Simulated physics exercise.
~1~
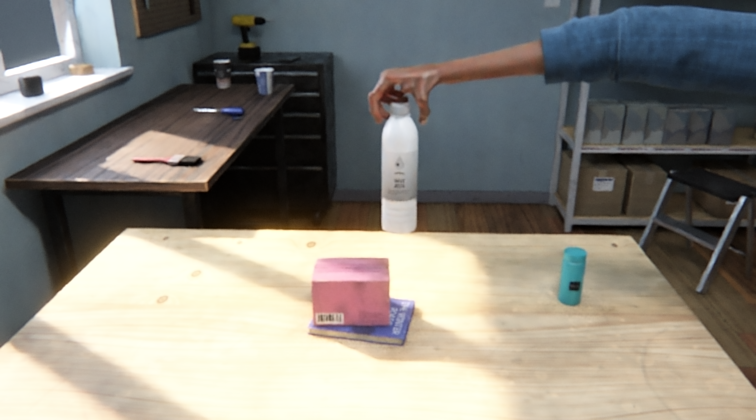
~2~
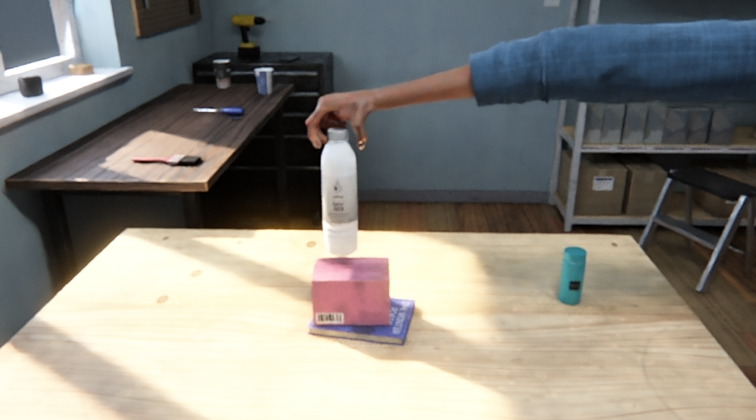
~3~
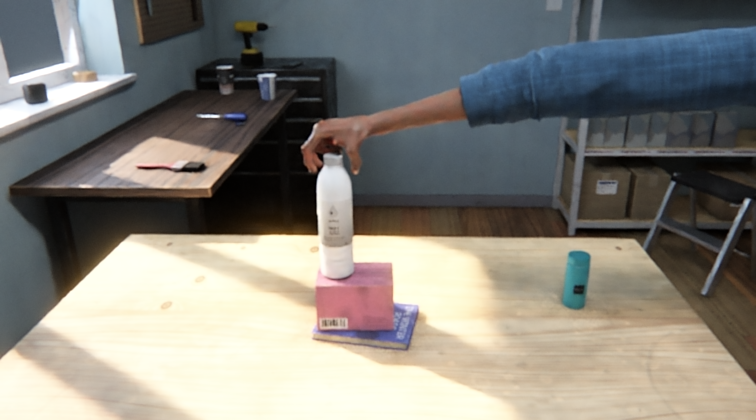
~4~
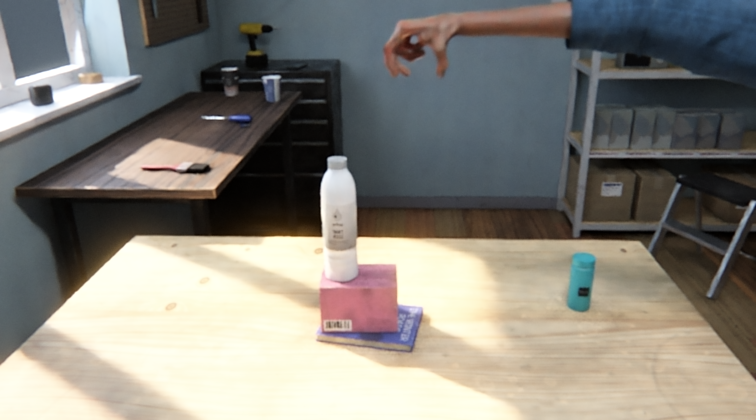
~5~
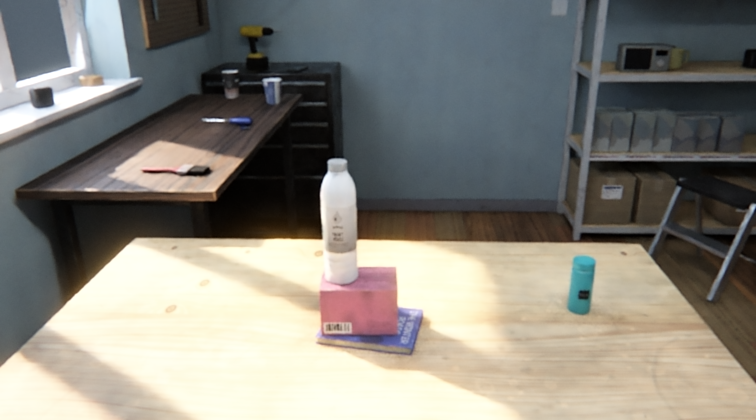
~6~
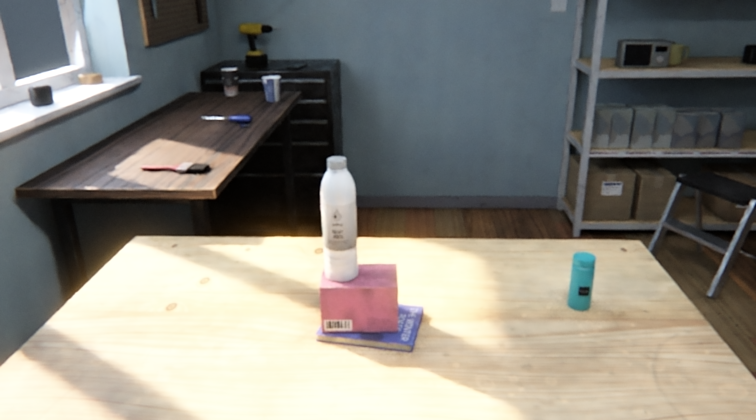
A hand in a blue denim sleeve holds a white bottle upright above a pale wooden table in a workshop, seen from the front and slightly above by a gently swaying camera. On the table, a pink box rests on a blue book, with a turquoise shaker to the right; a dark workbench and metal shelves stand behind. The hand carries the bottle left, then lowers it onto the left part of the box. The fingers let go and the arm withdraws to the upper right. The bottle stays standing on the box and book, and the pile holds.
